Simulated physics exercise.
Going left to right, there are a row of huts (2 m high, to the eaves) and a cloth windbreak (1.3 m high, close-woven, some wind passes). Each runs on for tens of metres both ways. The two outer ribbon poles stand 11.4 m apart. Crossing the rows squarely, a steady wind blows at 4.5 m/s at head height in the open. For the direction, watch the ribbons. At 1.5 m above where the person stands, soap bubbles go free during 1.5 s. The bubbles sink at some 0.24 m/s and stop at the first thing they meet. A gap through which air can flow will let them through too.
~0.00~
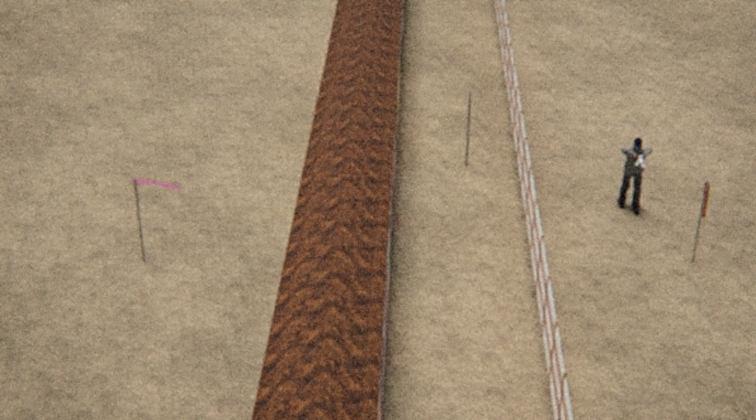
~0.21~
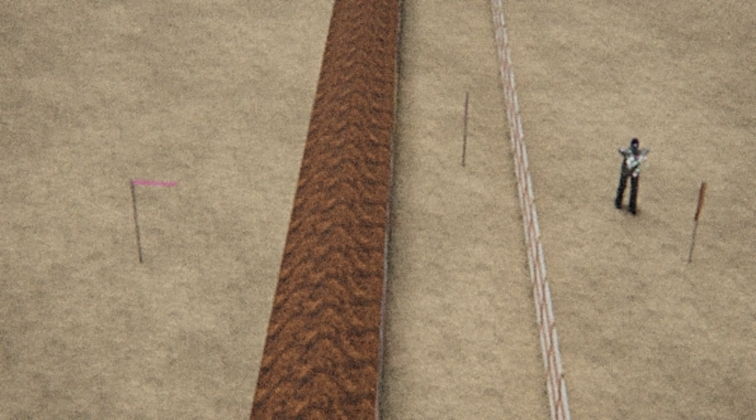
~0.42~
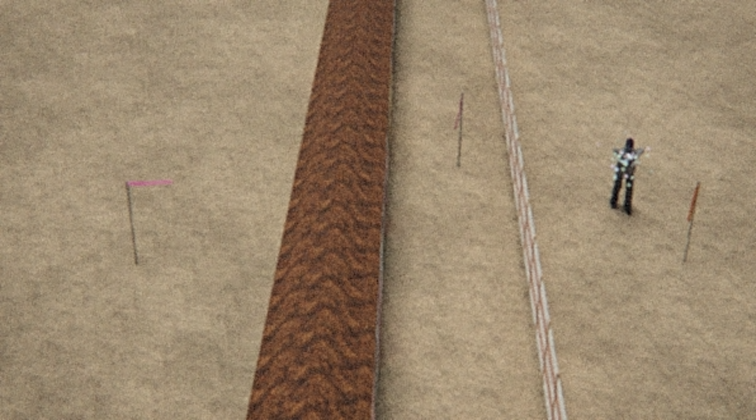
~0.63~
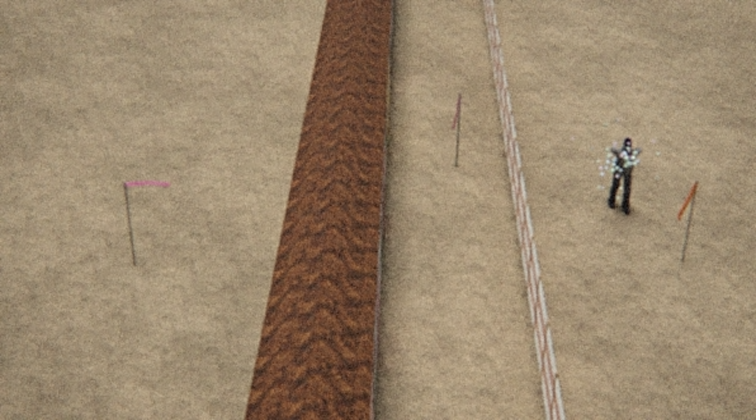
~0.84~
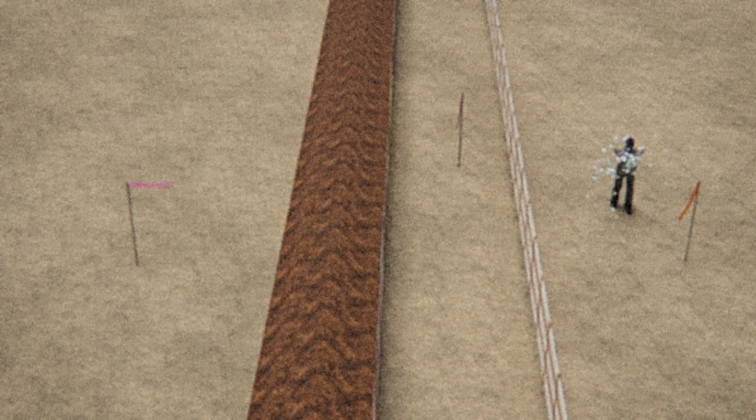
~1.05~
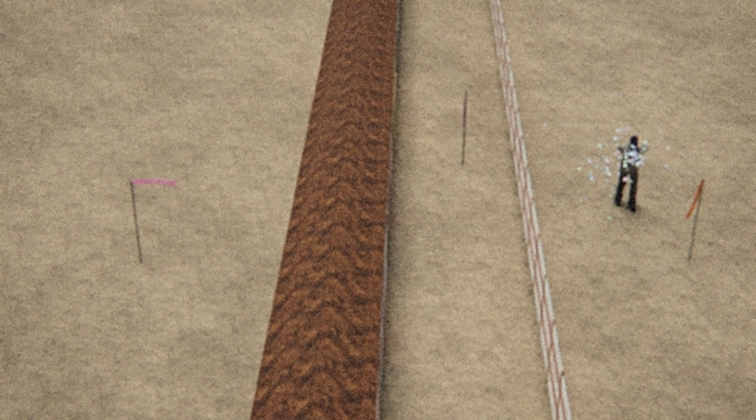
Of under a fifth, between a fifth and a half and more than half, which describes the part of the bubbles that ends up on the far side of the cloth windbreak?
The part of the bubbles that ends up on the far side of the cloth windbreak is between a fifth and a half.
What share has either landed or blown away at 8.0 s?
Result: Near 30 % no longer aloft.
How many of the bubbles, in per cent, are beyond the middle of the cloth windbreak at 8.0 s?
Around 35 percent.
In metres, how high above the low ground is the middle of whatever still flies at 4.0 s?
1.6 m.
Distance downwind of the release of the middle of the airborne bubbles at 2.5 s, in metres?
Around 1.0 m.
After 2.5 s, 98 % is in the air or yet to come; 2 % is beyond the cloth windbreak; the middle of what still flies is 1.6 m above the low ground, near (602, 154).
After 4.0 s, 92 % is in the air or yet to come; 16 % is beyond the cloth windbreak; the middle of what still flies is 1.7 m above the low ground, near (578, 149).
After 8.0 s, 72 % is in the air or yet to come; 34 % is beyond the cloth windbreak; the middle of what still flies is 1.8 m above the low ground, near (562, 149).
After 20.0 s, 19 % is in the air or yet to come; 40 % is beyond the cloth windbreak; the middle of what still flies is 1.7 m above the low ground, near (640, 149).
After 45.0 s, 1 % is in the air or yet to come; 40 % is beyond the cloth windbreak.
